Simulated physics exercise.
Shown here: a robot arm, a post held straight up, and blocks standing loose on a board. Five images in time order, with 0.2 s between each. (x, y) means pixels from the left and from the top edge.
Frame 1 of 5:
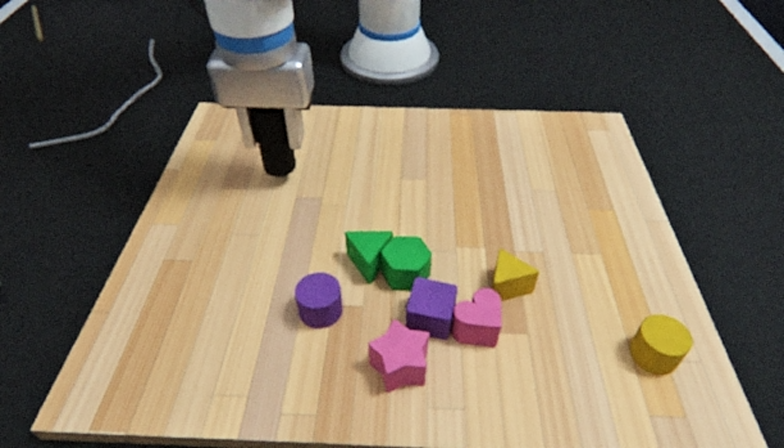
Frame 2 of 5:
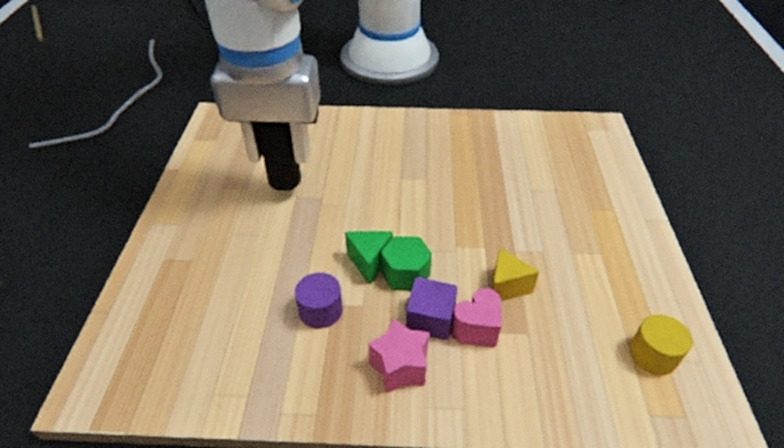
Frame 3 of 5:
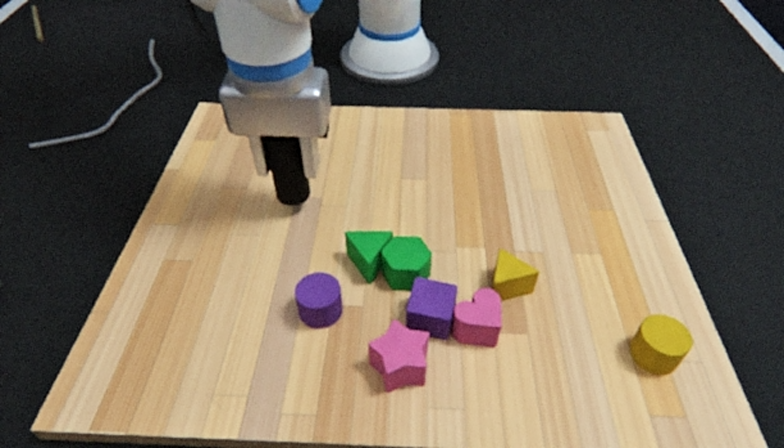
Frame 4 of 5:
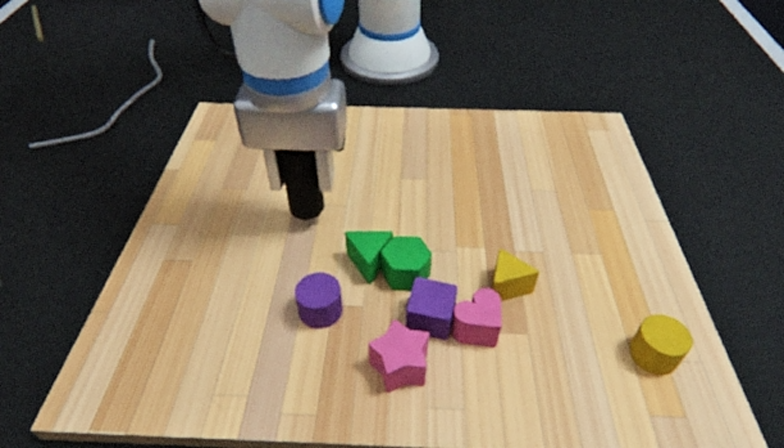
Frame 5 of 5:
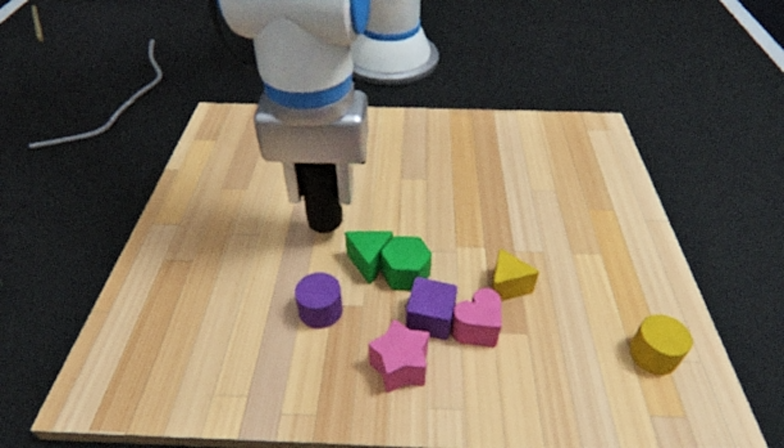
On a light wooden board, green, purple, pink and yellow blocks sit scattered while a robot arm holds a dark post upright near the upper left. The arm moves the post steadily toward the viewer and to the right, bringing it close to the green triangular block. The blocks all stay still.
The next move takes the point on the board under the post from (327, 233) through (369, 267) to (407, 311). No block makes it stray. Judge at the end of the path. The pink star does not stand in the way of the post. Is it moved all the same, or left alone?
It is no longer where it was.
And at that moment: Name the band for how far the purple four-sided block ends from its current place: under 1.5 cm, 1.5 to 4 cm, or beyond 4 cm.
I reckon it covers between 1.5 and 4 cm.
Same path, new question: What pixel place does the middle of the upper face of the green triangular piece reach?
It is at (414, 322).
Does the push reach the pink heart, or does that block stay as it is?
That block is going to get moved.
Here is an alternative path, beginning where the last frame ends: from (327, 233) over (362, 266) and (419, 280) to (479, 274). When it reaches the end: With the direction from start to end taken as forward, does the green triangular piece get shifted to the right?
Yes, I think so.
What follows on the original path. One third of the way, post at (354, 244); green triangular piece at (373, 255), turned 25° anticlockwise; green hexagonal block at (413, 255), turned 15° anticlockwise.
Two thirds of the way, post at (383, 269); green triangular piece at (396, 286), turned 35° anticlockwise; green hexagonal block at (430, 259), turned 60° anticlockwise; purple four-sided block at (440, 305); pink heart at (486, 312), turned 20° anticlockwise.
At the end, post at (407, 301); green triangular piece at (414, 322), turned 20° anticlockwise; pink star at (401, 361); green hexagonal block at (441, 263), turned 85° anticlockwise; purple four-sided block at (455, 324); pink heart at (498, 316), turned 50° anticlockwise.
